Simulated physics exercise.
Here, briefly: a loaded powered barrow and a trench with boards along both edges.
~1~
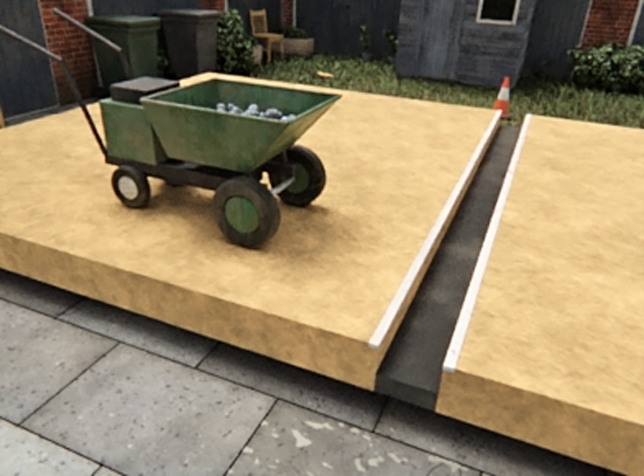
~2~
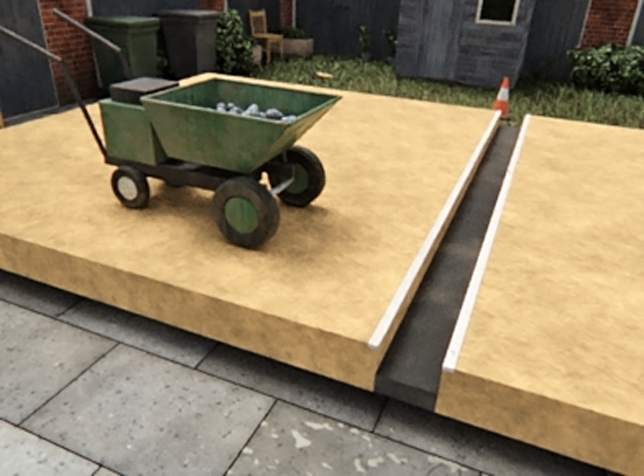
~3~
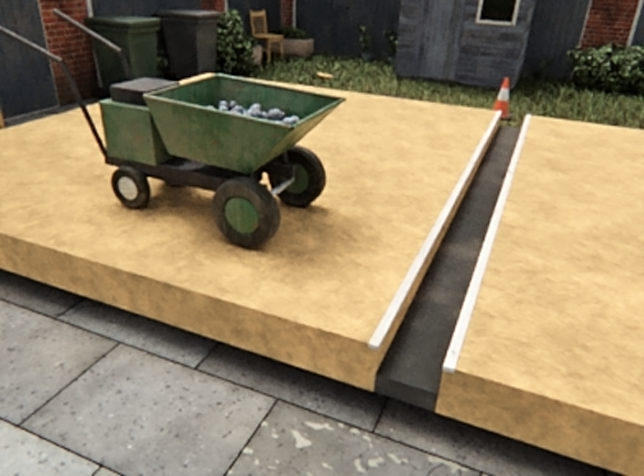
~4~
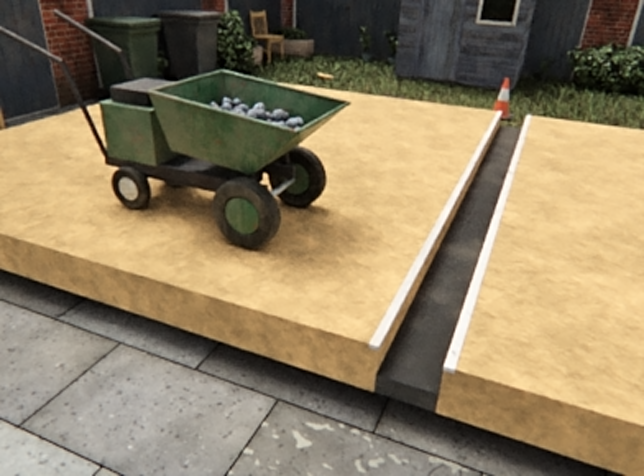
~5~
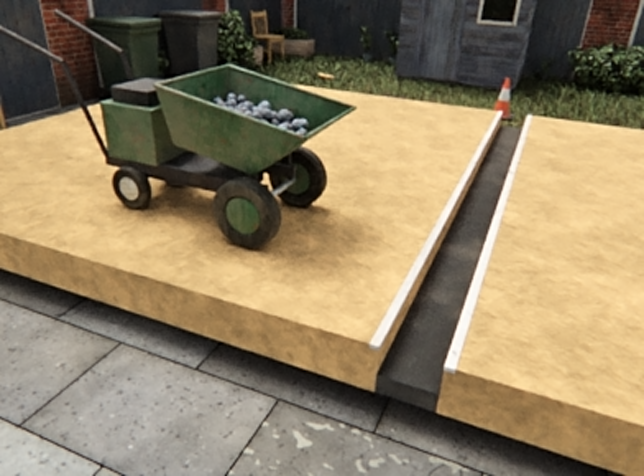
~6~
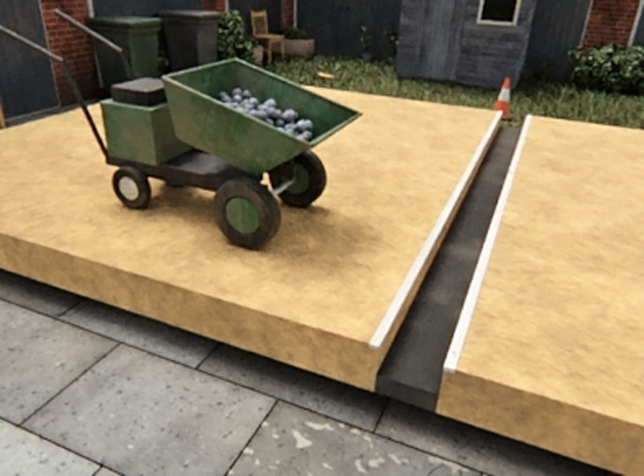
A green barrow's skip gradually tilts forward to the right, carrying round grey cobbles.
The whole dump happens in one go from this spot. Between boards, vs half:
Less.
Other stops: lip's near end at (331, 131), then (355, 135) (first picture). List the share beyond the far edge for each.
Try 1: 0 %. Try 2: 0 %.
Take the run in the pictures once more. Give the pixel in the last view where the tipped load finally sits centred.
Near (408, 252).
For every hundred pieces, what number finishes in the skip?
About 20 per cent.
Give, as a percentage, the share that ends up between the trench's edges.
I'd estimate near 30 per cent.
Soon, skip tipped steeply; all in the skip.
A while on, skip tipped steeply; most in the skip; about a quarter short of the trench.
Towards the end, skip tipped right over; about a quarter in the skip; about half short of the trench; about a quarter in or heaped over the trench.
Finally, skip tipped right over; about a quarter in the skip; about half short of the trench; about a quarter in or heaped over the trench; none beyond it.
